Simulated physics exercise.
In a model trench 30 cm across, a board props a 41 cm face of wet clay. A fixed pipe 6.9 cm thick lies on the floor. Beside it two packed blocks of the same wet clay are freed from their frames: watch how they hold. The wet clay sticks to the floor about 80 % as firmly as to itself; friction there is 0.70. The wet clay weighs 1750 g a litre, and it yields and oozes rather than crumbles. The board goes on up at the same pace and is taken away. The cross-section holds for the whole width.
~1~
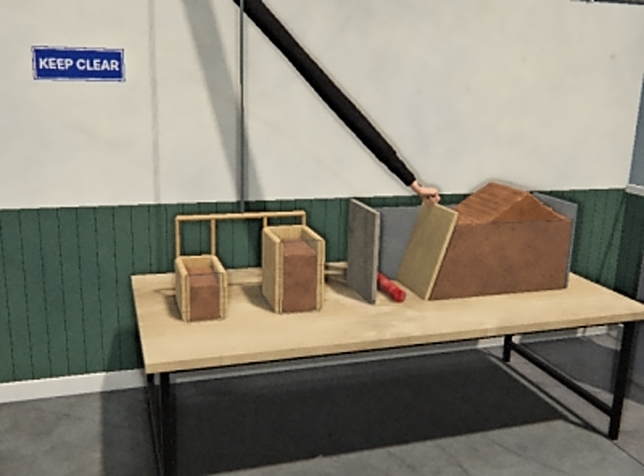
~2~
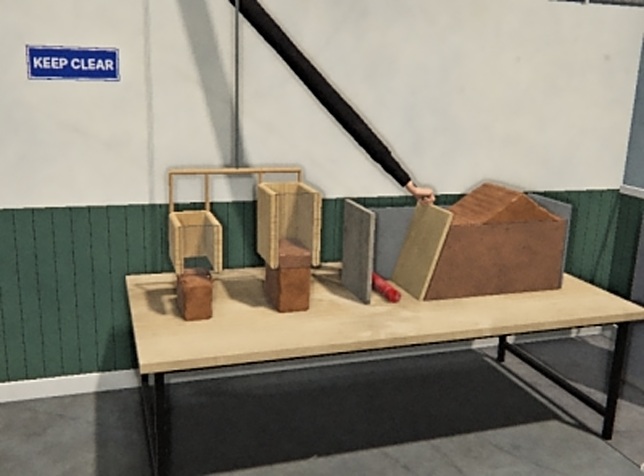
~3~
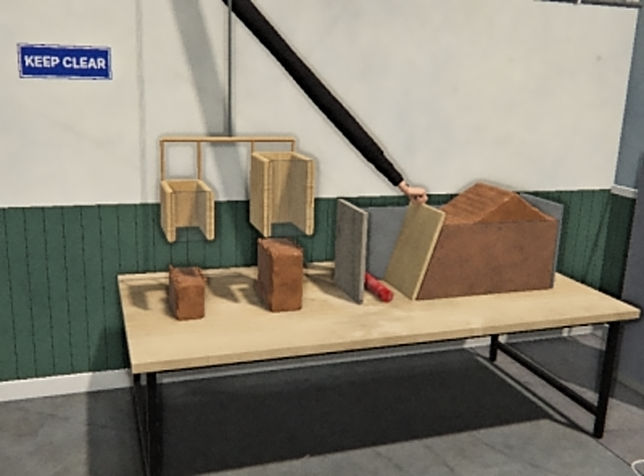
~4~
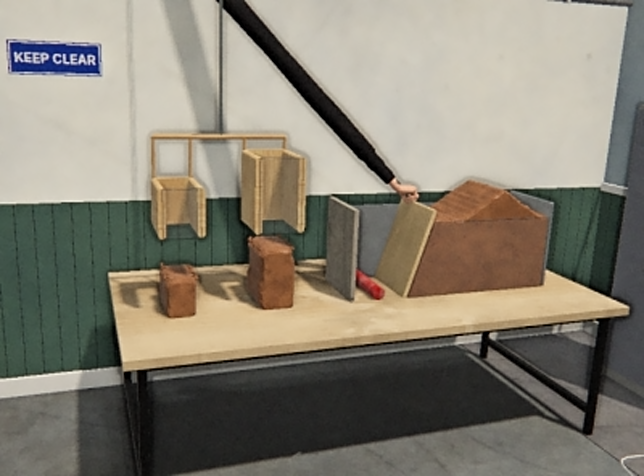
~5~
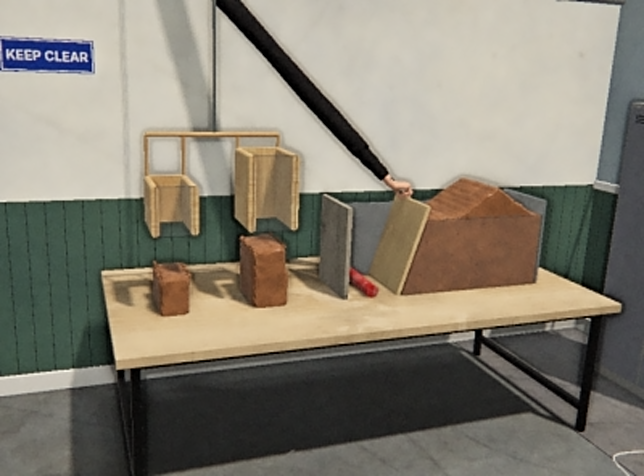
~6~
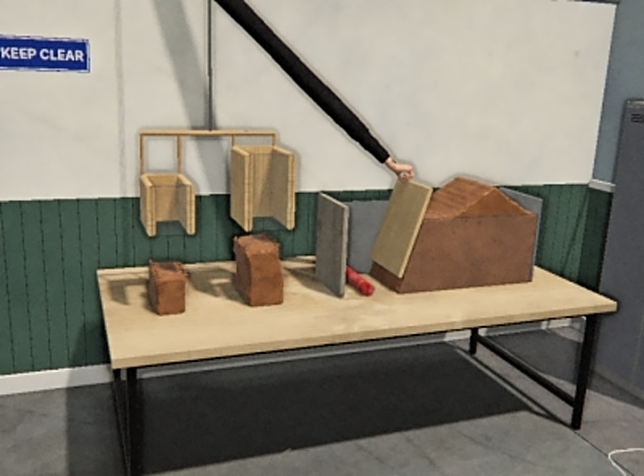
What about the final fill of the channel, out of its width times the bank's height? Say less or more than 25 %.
Expect less than 25 %.
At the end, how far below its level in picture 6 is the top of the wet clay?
Roughly 0.0 cm.
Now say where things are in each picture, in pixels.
The first picture shows top of the board at (455, 224), not yet moved; top of the wet clay at (532, 195); blocks stand 19 cm, 31 cm (left to right).
The second picture shows top of the board at (450, 225), not yet moved; top of the wet clay at (527, 195); blocks stand 19 cm, 31 cm (left to right).
The third picture shows top of the board at (443, 224), not yet moved; top of the wet clay at (519, 195); blocks stand 19 cm, 31 cm (left to right).
The fourth picture shows top of the board at (434, 222), not yet moved; top of the wet clay at (509, 193); blocks stand 19 cm, 31 cm (left to right).
The fifth picture shows top of the board at (428, 218), moved 9 mm; top of the wet clay at (502, 191); blocks stand 19 cm, 30 cm (left to right).
The sixth picture shows top of the board at (430, 200), moved 10 cm; top of the wet clay at (498, 190); blocks stand 19 cm, 30 cm (left to right).
Then, 0.25 s after the last picture, the face still stands, with nothing on top of the pipe; the channel is 0 % full.
Then, 0.54 s after the last picture, the face still stands, with nothing on top of the pipe; the channel is 0 % full.
Then, 0.84 s after the last picture, the face still stands, with nothing on top of the pipe; the channel is 0 % full.
Then, 1.13 s after the last picture, the face still stands, with nothing on top of the pipe; the channel is 0 % full.
Then, 1.18 s after the last picture, at the end, the face still stands, with nothing on top of the pipe; the channel is 0 % full.
